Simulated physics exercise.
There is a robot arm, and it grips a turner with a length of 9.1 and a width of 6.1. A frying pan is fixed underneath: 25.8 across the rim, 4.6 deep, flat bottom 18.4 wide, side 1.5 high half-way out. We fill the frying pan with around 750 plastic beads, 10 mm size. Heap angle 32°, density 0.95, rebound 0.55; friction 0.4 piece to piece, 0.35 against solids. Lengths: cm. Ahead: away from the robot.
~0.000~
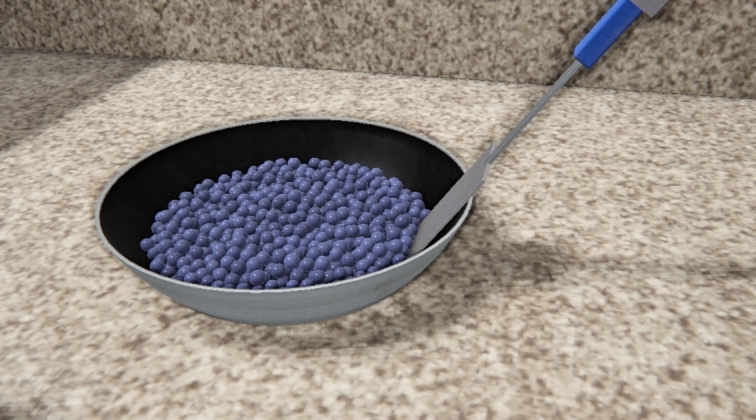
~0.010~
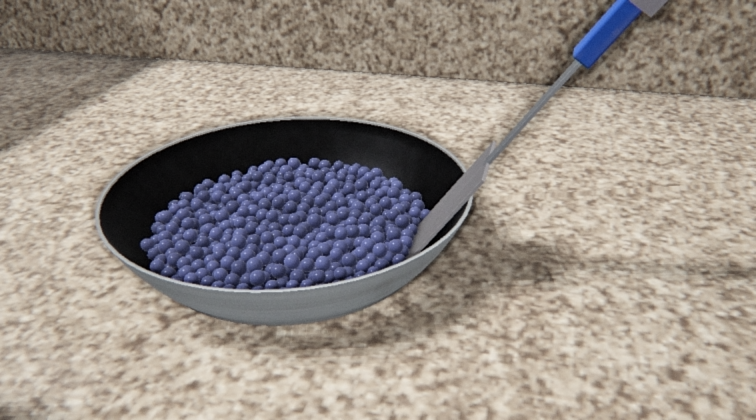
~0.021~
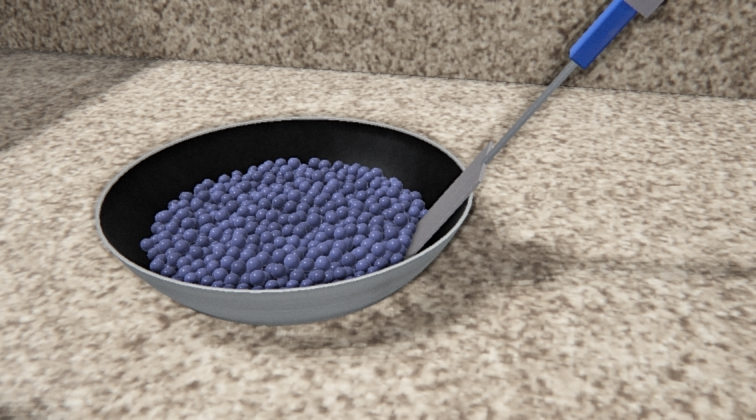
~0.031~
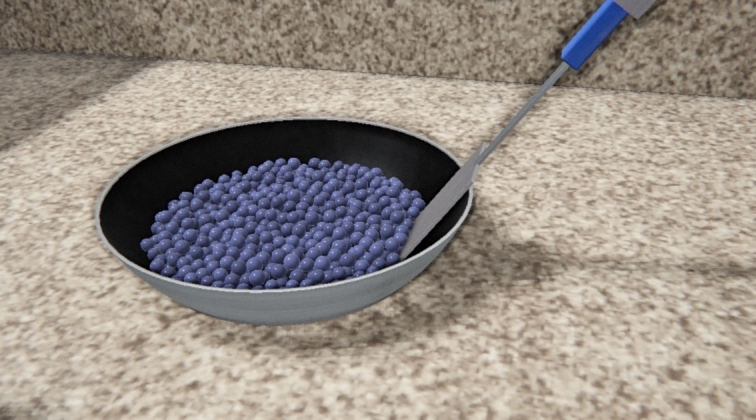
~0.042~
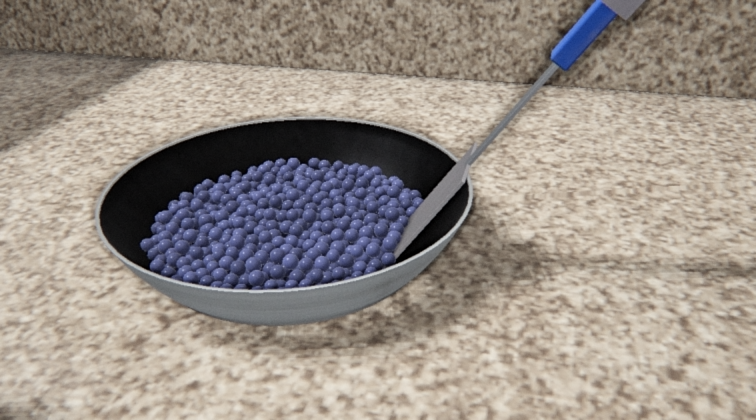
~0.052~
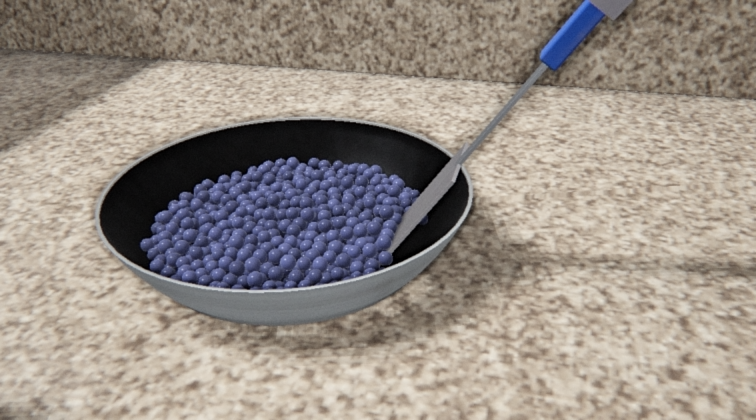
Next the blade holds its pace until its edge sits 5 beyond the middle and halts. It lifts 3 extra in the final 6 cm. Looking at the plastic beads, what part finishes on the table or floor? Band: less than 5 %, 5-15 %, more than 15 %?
Less than 5 %.
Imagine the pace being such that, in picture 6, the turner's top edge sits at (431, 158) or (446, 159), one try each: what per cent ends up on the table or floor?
Near 10 per cent in the first try and near 5 per cent in the second.
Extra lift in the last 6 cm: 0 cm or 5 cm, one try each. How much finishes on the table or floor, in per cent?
Roughly 0 % and then 0 %.
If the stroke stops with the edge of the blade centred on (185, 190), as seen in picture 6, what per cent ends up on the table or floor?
I'd put it near 5 per cent.
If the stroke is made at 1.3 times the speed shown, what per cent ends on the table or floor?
Around 0 percent would finish on the table or floor.
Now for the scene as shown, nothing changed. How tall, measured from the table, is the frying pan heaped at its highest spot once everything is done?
5.0 cm.
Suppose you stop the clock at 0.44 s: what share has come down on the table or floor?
It works out to about 0 in a hundred.
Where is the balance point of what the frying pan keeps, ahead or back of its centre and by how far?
Some 3.0 cm ahead.
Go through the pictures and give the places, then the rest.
The first frame shows the turner top edge at (490, 160), sloping 55°; upper third of the load around (289, 216), from x 150 to 425, top at y 165; 748 in the frying pan.
The second frame shows the turner top edge at (490, 160), sloping 55°; upper third of the load around (289, 217), from x 150 to 425, top at y 165.
The third frame shows the turner top edge at (487, 160), sloping 55°; upper third of the load around (289, 217), from x 150 to 425, top at y 165.
The fourth frame shows the turner top edge at (479, 161), sloping 55°; upper third of the load around (293, 217), from x 150 to 425, top at y 165.
The fifth frame shows the turner top edge at (470, 161), sloping 55°; upper third of the load around (296, 216), from x 150 to 425, top at y 165.
The sixth frame shows the turner top edge at (461, 161), sloping 55°; upper third of the load around (299, 215), from x 150 to 420, top at y 165; 748 in the frying pan.
After 0.13 s, sloping 55°, highest piece 5 above the table; 748 in the frying pan.
After 0.20 s, sloping 55°, highest piece 6 above the table; 748 in the frying pan.
After 0.44 s, sloping 55°, highest piece 5 above the table; 748 in the frying pan.
After 1.49 s, sloping 55°, highest piece 5 above the table; 747 in the frying pan, 1 on the table or floor.
In the end, 747 in the frying pan, 1 on the table or floor. That is 0 % on the table or floor.
